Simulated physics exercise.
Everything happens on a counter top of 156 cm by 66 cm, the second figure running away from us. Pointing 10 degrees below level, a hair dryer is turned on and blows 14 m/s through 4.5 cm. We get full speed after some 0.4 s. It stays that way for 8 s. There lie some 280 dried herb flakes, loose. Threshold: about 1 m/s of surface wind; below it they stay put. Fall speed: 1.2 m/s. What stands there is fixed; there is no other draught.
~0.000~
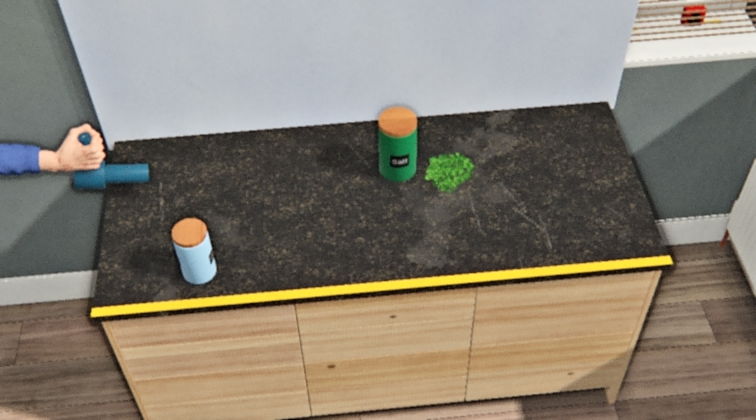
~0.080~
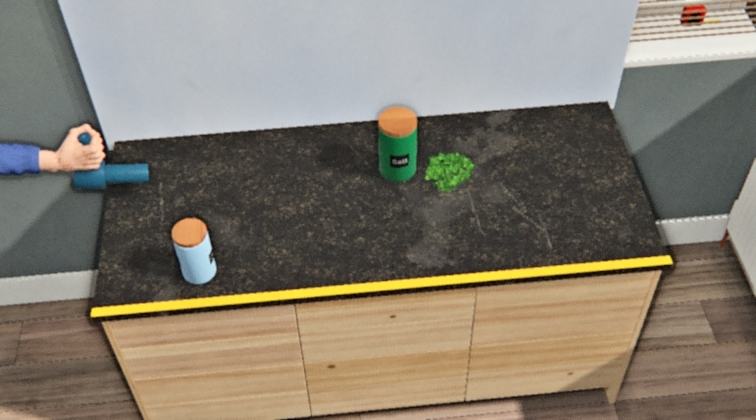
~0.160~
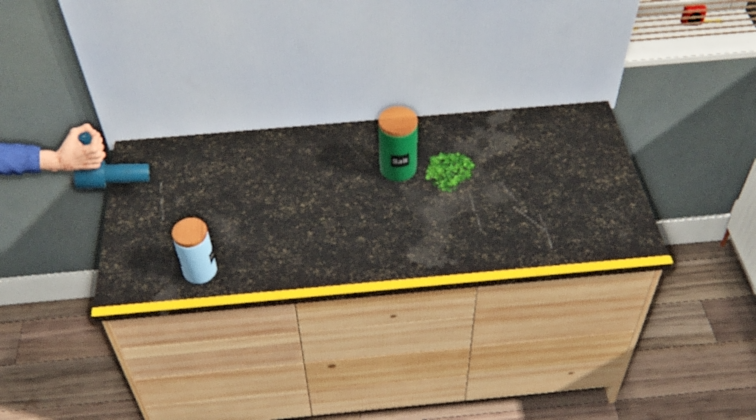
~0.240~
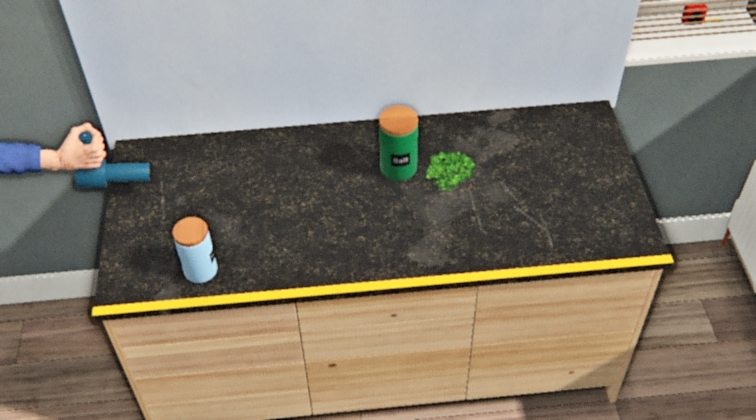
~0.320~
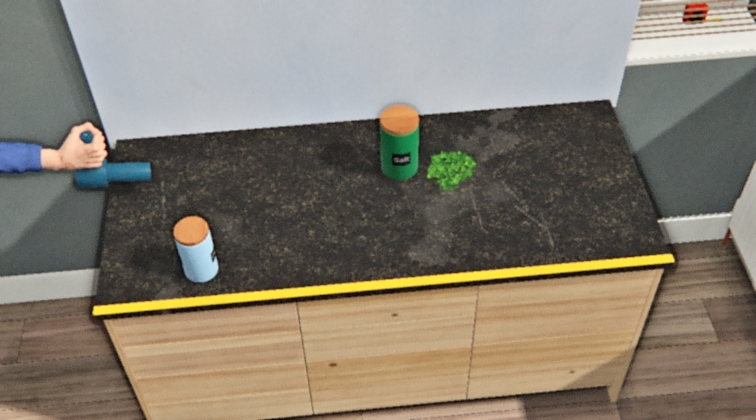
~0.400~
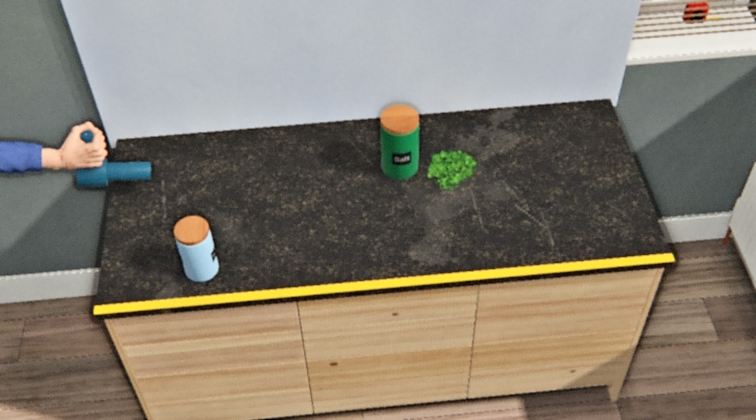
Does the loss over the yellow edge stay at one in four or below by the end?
Within one in four.
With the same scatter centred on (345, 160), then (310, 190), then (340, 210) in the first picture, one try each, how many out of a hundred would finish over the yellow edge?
First try 5 %, second 40 %, third 40 %.
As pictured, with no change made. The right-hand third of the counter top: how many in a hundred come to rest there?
30 %.
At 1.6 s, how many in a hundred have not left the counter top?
Some 100 percent are still there.
After 1.6 s the count stands so, 0 % are over the yellow edge; the middle of those still in play is near (455, 168).
After 2.6 s the count stands so, 0 % are over the yellow edge; the middle of those still in play is near (459, 170).
After 4.4 s the count stands so, 0 % are over the yellow edge; the middle of those still in play is near (458, 171).
After 8.0 s, at the end, 0 % are over the yellow edge; the middle of those still in play is near (457, 171).
